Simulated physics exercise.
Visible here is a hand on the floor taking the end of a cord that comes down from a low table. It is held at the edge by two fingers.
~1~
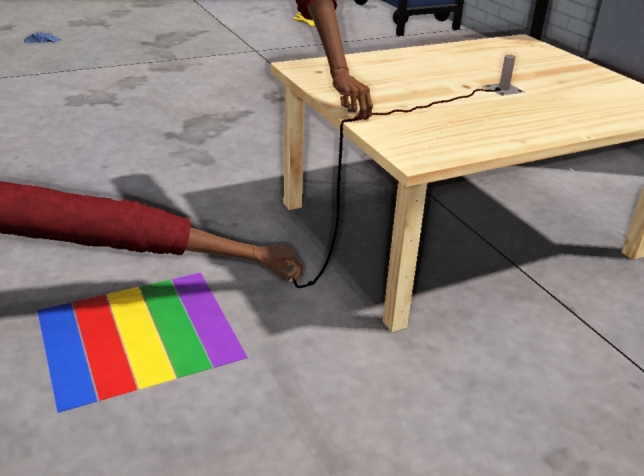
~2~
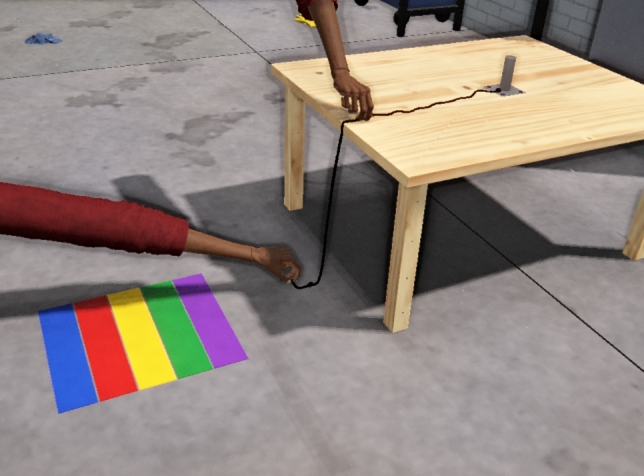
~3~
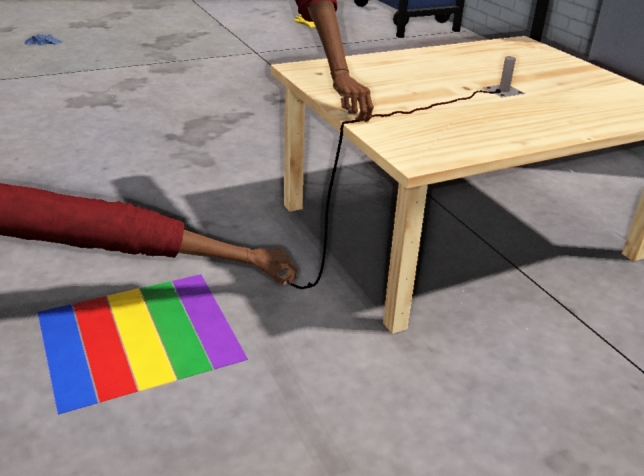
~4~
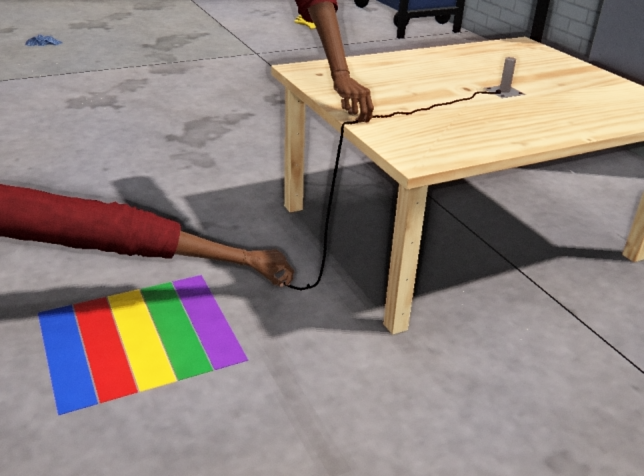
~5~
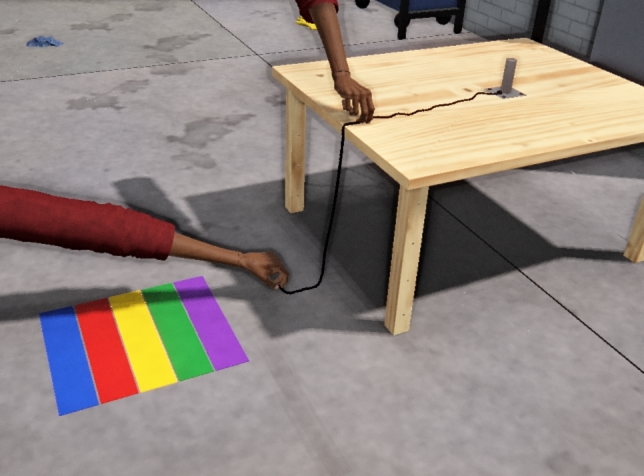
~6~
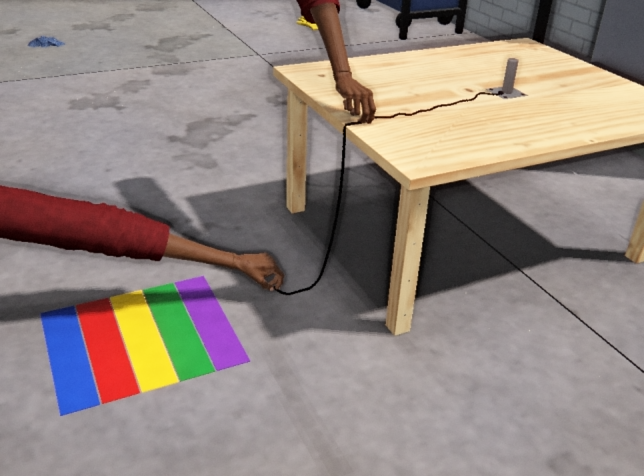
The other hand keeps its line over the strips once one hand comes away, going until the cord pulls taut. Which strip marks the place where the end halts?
The green strip does.
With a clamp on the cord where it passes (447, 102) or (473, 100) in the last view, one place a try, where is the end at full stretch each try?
Per try (px): (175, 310), (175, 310).
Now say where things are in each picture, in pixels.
In the first frame, end (293, 278); purple (222, 345); green (187, 355); yellow (151, 365); red (113, 375); blue (73, 386).
In the second frame, end (292, 280); cord through (475, 92) (432, 105) (375, 115) (337, 155) (328, 217) (321, 273).
In the third frame, end (287, 282).
In the fourth frame, end (284, 283); cord through (475, 94) (432, 107) (375, 117) (338, 157) (328, 219) (321, 274).
In the fifth frame, end (279, 285).
In the sixth frame, end (274, 287); cord through (478, 95) (435, 108) (377, 118) (343, 158) (336, 219) (320, 276).
A little later, end near (235, 297); short of the strips.
Next, end near (196, 307); over purple.
When it is tight, end near (171, 313); over green. The end stops over the green strip.
